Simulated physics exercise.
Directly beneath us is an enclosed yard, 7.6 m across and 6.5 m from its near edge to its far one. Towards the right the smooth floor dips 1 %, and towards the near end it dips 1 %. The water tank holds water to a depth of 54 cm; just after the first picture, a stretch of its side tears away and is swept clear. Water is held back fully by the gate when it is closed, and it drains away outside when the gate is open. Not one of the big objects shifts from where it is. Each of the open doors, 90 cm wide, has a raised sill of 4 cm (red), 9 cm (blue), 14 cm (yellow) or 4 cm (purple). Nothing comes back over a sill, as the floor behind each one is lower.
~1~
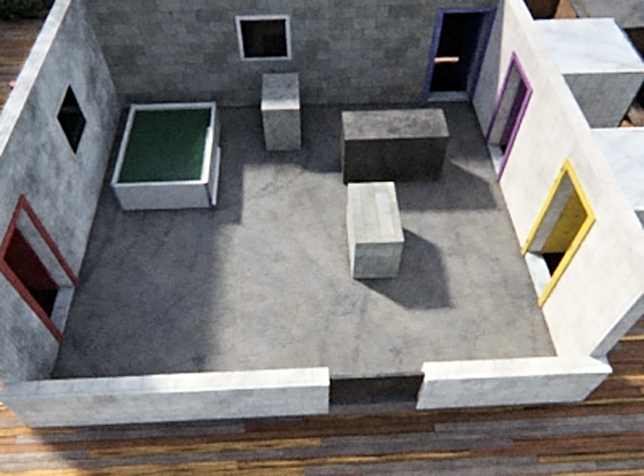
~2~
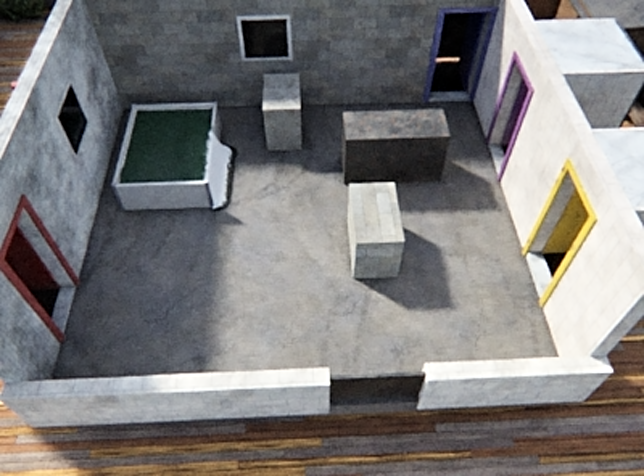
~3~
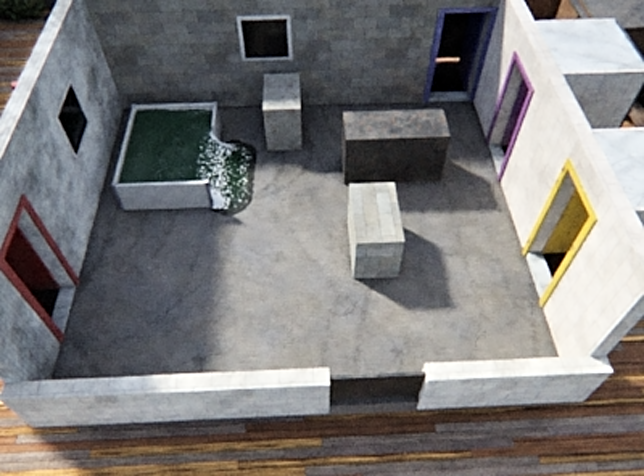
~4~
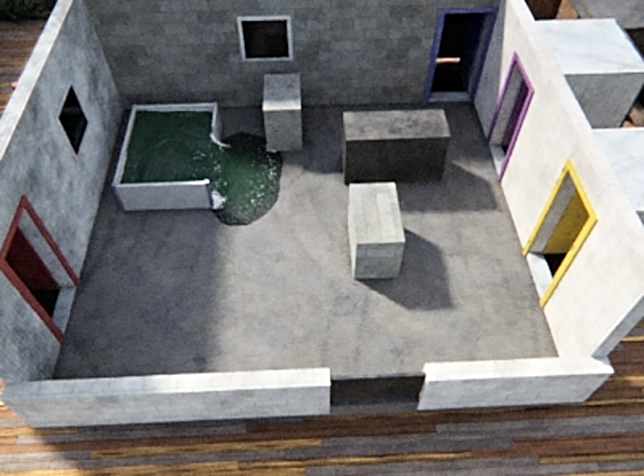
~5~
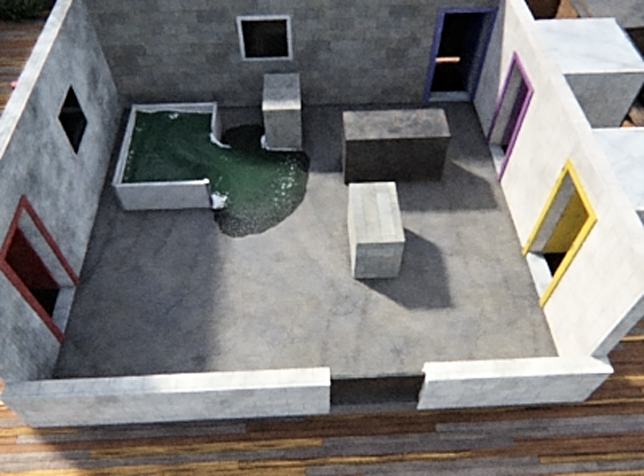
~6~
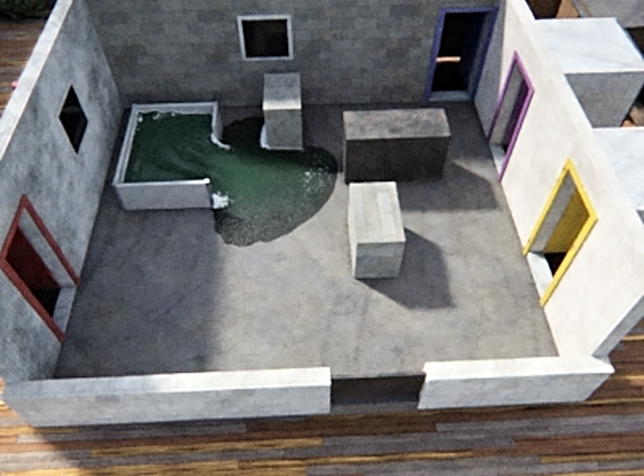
A walled yard holds a tank whose side breaks, and green water spreads rightward across the floor.
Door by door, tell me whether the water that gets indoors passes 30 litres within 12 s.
As I see it, red door: Under the set amount; blue door: Under the set amount; yellow door: Under the set amount; purple door: Past the set amount.
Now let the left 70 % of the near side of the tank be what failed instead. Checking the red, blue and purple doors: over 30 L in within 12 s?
So red tops it, blue stays lower, purple stays lower.
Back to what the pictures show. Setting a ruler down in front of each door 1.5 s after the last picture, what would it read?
Depths in cm: Red 0, blue 0, yellow 0, purple 0.
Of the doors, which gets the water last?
The final one is the red door.
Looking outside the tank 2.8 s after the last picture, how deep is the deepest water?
Roughly 18 cm.
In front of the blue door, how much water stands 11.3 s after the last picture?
About 4.0 cm deep.
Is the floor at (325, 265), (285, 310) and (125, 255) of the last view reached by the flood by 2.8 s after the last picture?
First spot submerged, second submerged, third not yet wet.
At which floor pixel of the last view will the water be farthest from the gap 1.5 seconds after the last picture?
Roughly at pixel (521, 243).
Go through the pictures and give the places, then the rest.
In the first frame, the water tank at (168, 145) is whole and still, 54 cm deep.
In the second frame, water pours out at (212, 168) and has run 0.8 m, to (227, 147); typically 8 cm deep outside, 54 cm at the water tank's back.
In the third frame, the front is at (243, 145), 1.0 m from the gap at (212, 170); 1.1 m2 of floor is under water; 54 cm left at the back of the water tank.
In the fourth frame, water pours out at (213, 170) and has run 1.4 m, to (267, 143); typically 8 cm deep outside, 52 cm at the water tank's back.
In the fifth frame, water pours out at (212, 170) and has run 1.8 m, to (306, 164); typically 7 cm deep outside, 46 cm at the water tank's back.
In the sixth frame, water pours out at (213, 170) and has run 2.3 m, to (330, 159); typically 6 cm deep outside, 47 cm at the water tank's back.
Then, 0.7 s after the last picture water covers 20 % of the floor and is deepest (34 cm) near (331, 168); red door not reached, blue door not reached, yellow door not reached, purple door not reached.
Then, 1.5 s after the last picture water covers 40 % of the floor and is deepest (32 cm) near (354, 217); red door not reached, blue door not reached, yellow door not reached, purple door not reached.
Then, 2.8 s after the last picture water covers 55 % of the floor and is deepest (18 cm) near (345, 217); red door not reached, blue door 5 cm at the sill, 0 L in, yellow door 7 cm at the sill, 0 L in, purple door 9 cm at the sill, 5 L in.
Then, 6.3 s after the last picture water covers 80 % of the floor and is deepest (13 cm) near (542, 305); red door 1 cm at the sill, 0 L in, blue door 8 cm at the sill, 2 L in, yellow door 5 cm at the sill, 0 L in, purple door 8 cm at the sill, 32 L in.
Then, 11.3 s after the last picture water covers 90 % of the floor and is deepest (12 cm) near (519, 381); red door 2 cm at the sill, 0 L in, blue door 4 cm at the sill, 3 L in, yellow door 8 cm at the sill, 0 L in, purple door 6 cm at the sill, 56 L in.
